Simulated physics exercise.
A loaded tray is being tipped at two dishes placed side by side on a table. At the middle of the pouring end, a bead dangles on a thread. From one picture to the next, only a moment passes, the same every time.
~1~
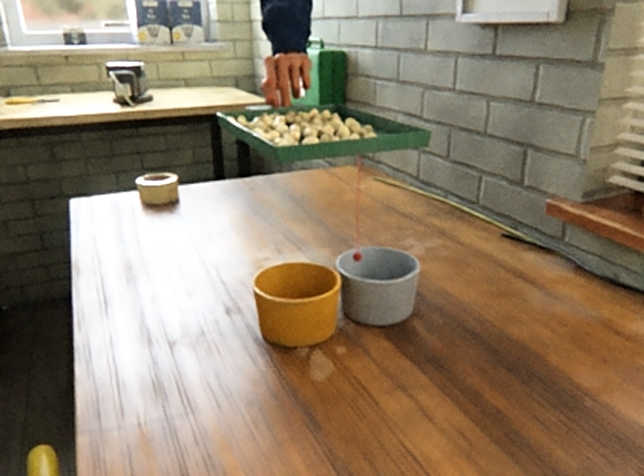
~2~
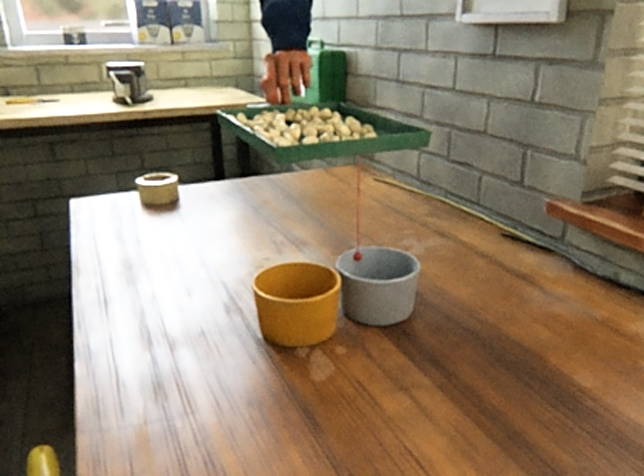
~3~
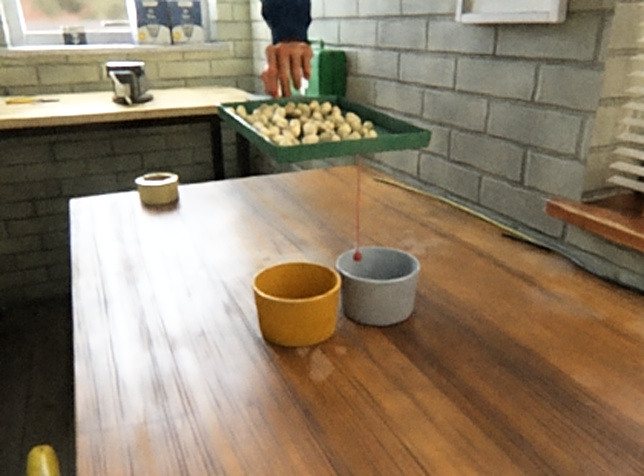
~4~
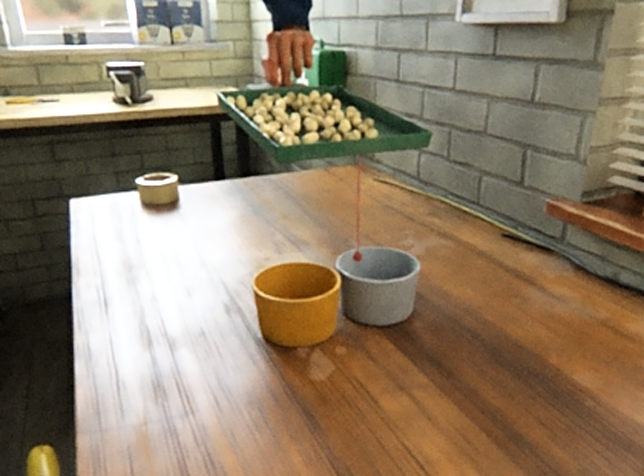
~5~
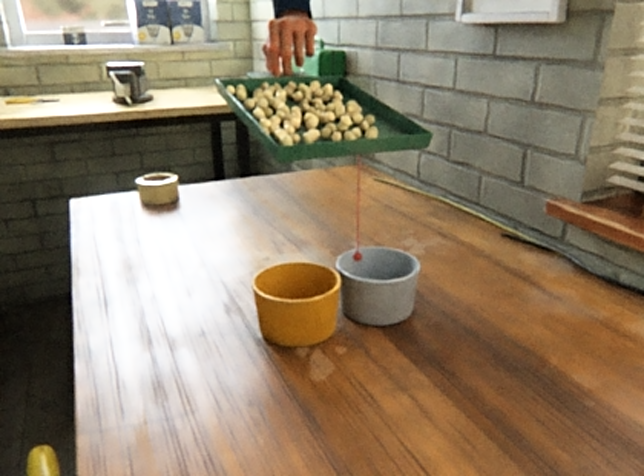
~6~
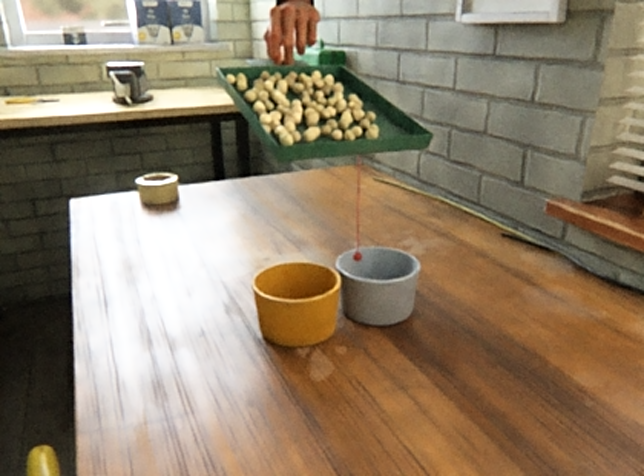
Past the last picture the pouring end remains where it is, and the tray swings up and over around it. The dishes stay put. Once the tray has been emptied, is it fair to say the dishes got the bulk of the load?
No, they got less than half.
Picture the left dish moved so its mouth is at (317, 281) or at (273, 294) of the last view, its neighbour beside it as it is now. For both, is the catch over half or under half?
Result, first setup: The minor share; second setup: The minor share.
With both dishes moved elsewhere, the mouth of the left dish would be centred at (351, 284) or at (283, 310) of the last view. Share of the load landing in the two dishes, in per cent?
About 40 and 40 per cent respectively.
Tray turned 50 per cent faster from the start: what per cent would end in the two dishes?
Roughly 0%.
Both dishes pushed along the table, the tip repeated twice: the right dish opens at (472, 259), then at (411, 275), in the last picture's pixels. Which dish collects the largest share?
At place one the left of the pair; at place two the right of the pair.
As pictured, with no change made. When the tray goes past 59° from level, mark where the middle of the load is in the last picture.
Roughly (358, 116).
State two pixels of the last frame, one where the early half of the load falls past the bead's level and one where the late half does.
(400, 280) first, (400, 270) later.
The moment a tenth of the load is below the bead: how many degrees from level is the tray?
Angle reached: About 115°.
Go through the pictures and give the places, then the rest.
In the first picture, corners of the pouring end at (277, 146) and (429, 131), level; middle of the load at (310, 129), macadamia nuts; left dish at (314, 318); right dish at (398, 298); bead on its thread at (357, 257).
In the second picture, corners of the pouring end at (278, 146) and (429, 131), level; middle of the load at (310, 128).
In the third picture, corners of the pouring end at (278, 146) and (430, 131), tipped barely, level across its low end; middle of the load at (310, 124).
In the fourth picture, corners of the pouring end at (278, 146) and (430, 132), tipped a little, level across its low end; middle of the load at (311, 118).
In the fifth picture, corners of the pouring end at (279, 146) and (431, 133), tipped a little, level across its low end; middle of the load at (311, 112).
In the sixth picture, corners of the pouring end at (279, 146) and (431, 134), tipped a little, level across its low end; middle of the load at (312, 106); left dish at (314, 318); right dish at (398, 298).
Soon, tray tipped steeply; nearly all on the tray; a stray few in the air.
A while on, tray tipped right over; nearly all on the tray; a small part outside both.
Towards the end, tray tipped past a quarter turn; a stray few in the right dish; nearly all outside both.
Finally, tray tipped past a quarter turn; none in the left dish; a stray few in the right dish; nearly all outside both.
